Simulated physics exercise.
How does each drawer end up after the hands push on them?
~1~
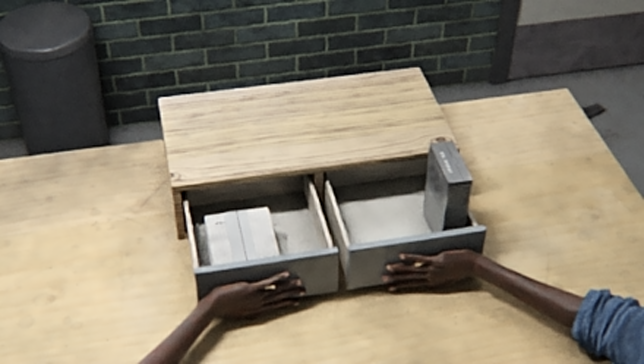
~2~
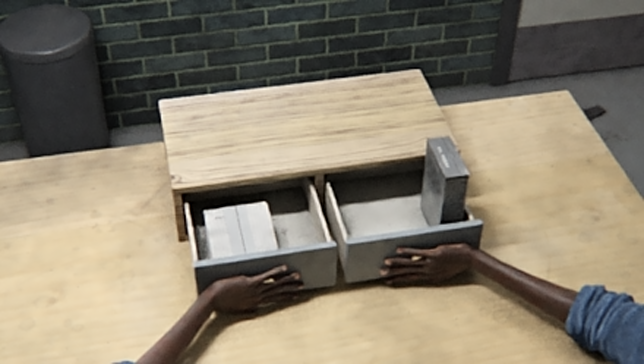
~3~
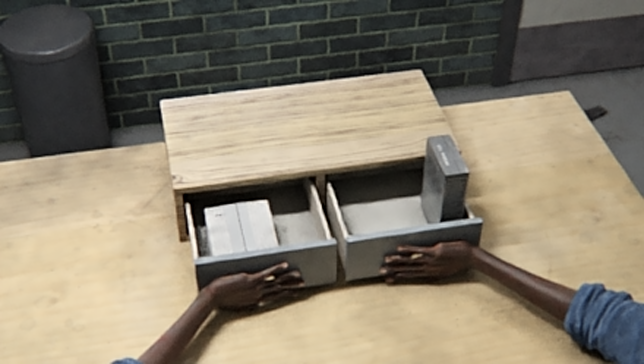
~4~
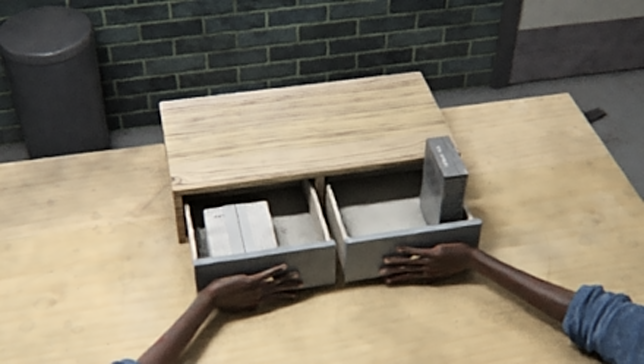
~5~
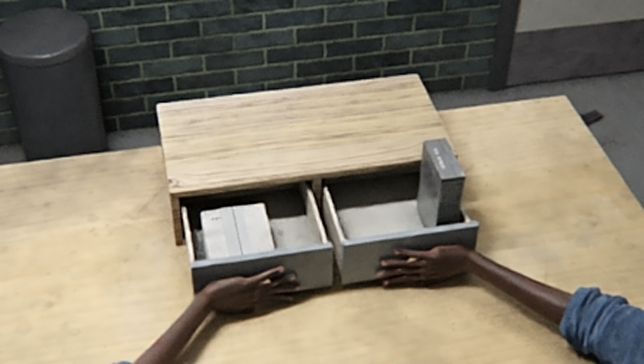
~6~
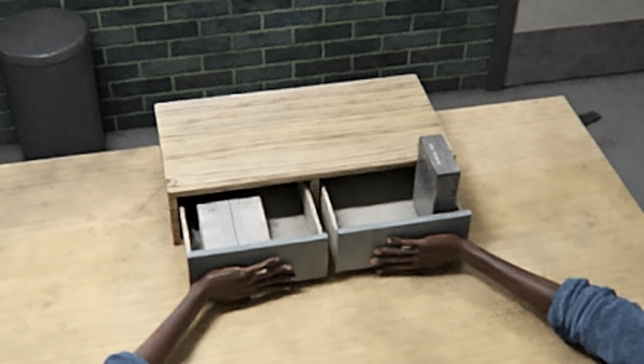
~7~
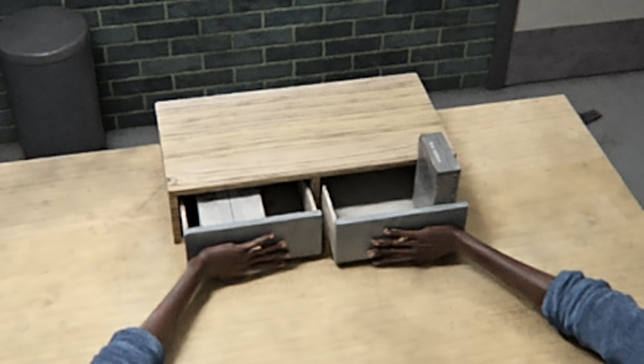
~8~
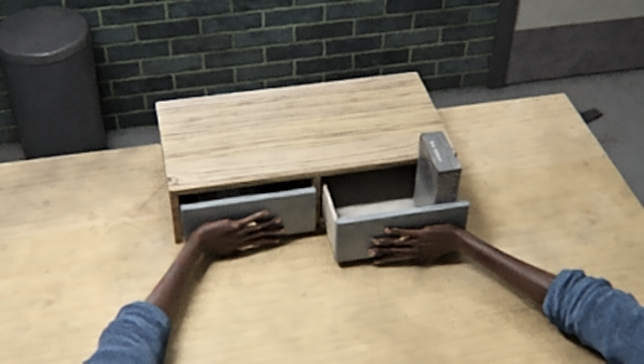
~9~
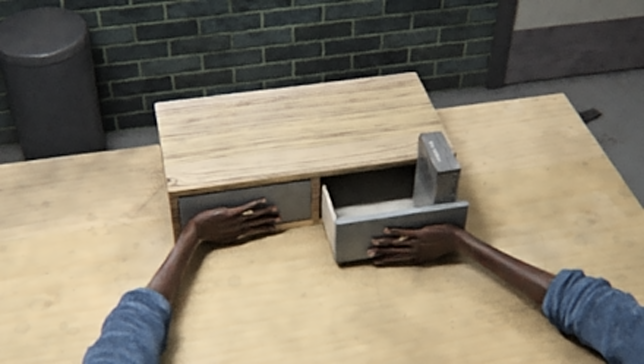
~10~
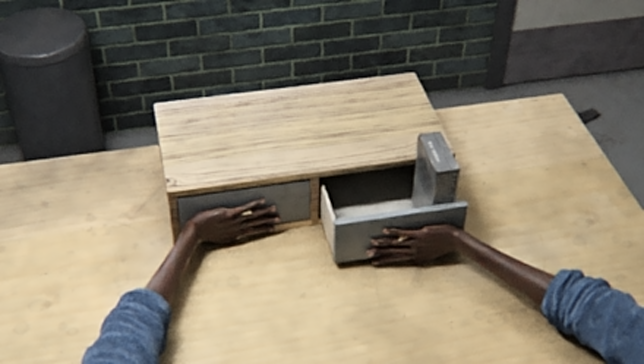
The left drawer ends up shut flush with the chest, while the right drawer stays ajar with the grey packet standing upright in it.
